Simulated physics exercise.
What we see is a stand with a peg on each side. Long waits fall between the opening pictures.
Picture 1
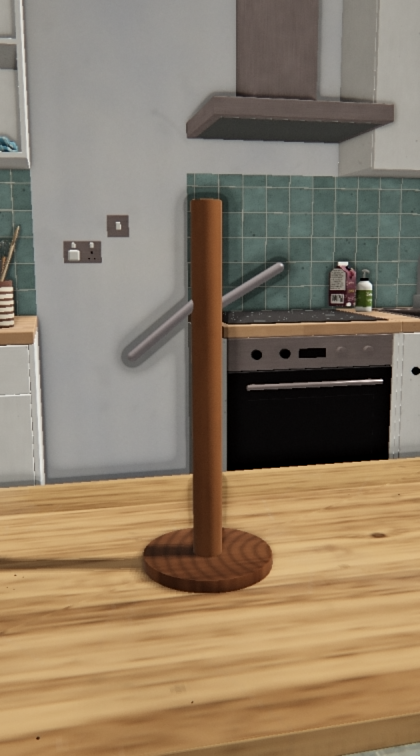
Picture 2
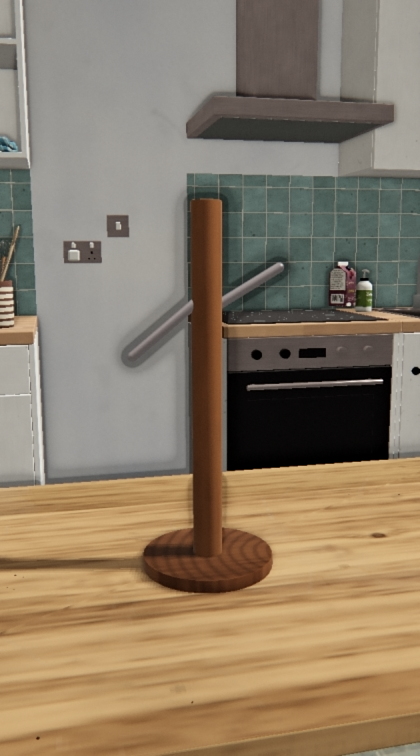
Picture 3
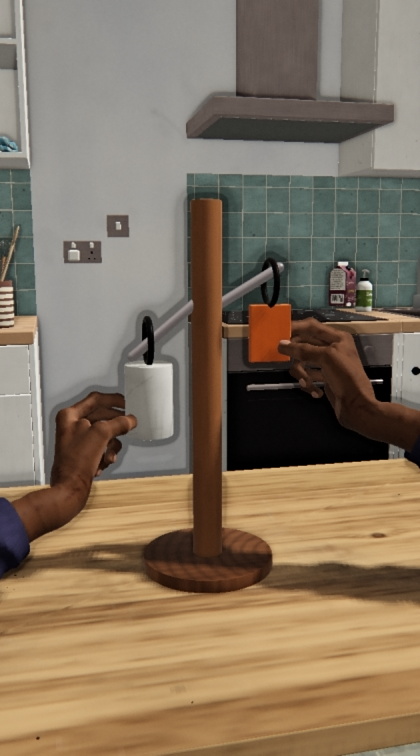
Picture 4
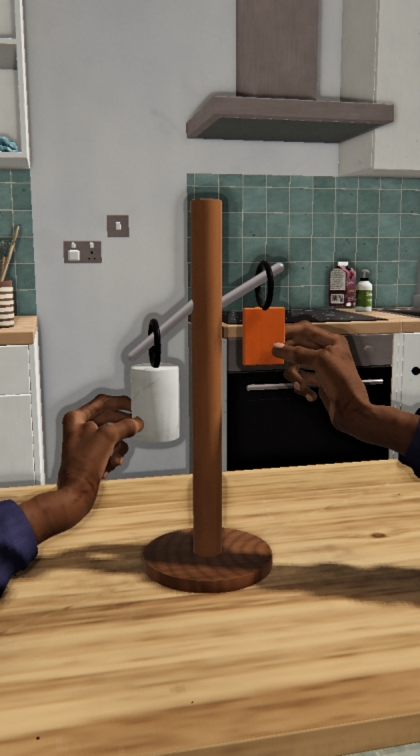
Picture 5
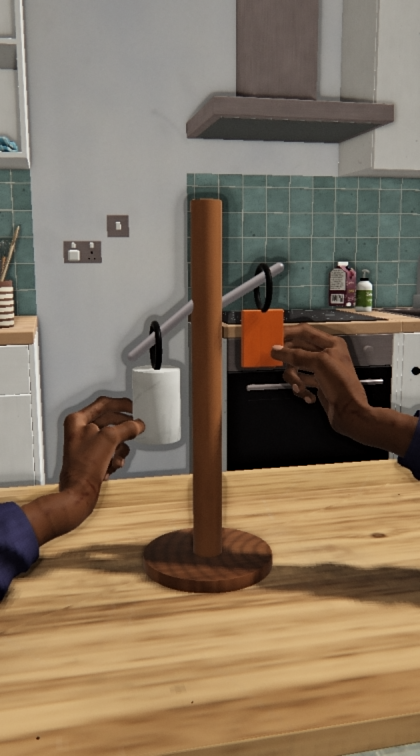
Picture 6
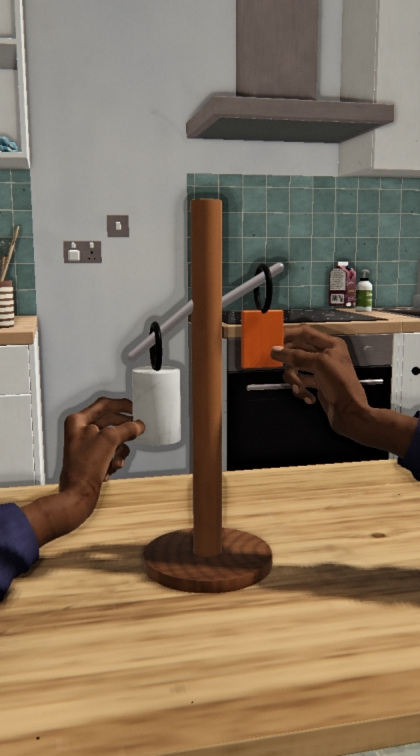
Two hands brought a white lantern and an orange tag to the pegs on either side of a wooden stand, shifted them slightly, then stayed nearly still, still holding them.
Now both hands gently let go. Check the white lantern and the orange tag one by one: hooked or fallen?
Seen one by one - white lantern: Fallen, orange tag: Hooked.
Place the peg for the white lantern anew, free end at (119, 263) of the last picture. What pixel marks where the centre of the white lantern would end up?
It'd come to a stop somewhere close to (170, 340).
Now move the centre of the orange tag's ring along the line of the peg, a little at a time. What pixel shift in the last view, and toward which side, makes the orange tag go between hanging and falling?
You'd have to slide it 20 pixels to the right.
Then, 0.22 s past the last view, white lantern in the air near (129, 464); orange tag leaning 9° off how it started near (249, 329).
Finally, the white lantern falls off, near (40, 558); the orange tag stays on its peg, near (243, 333).
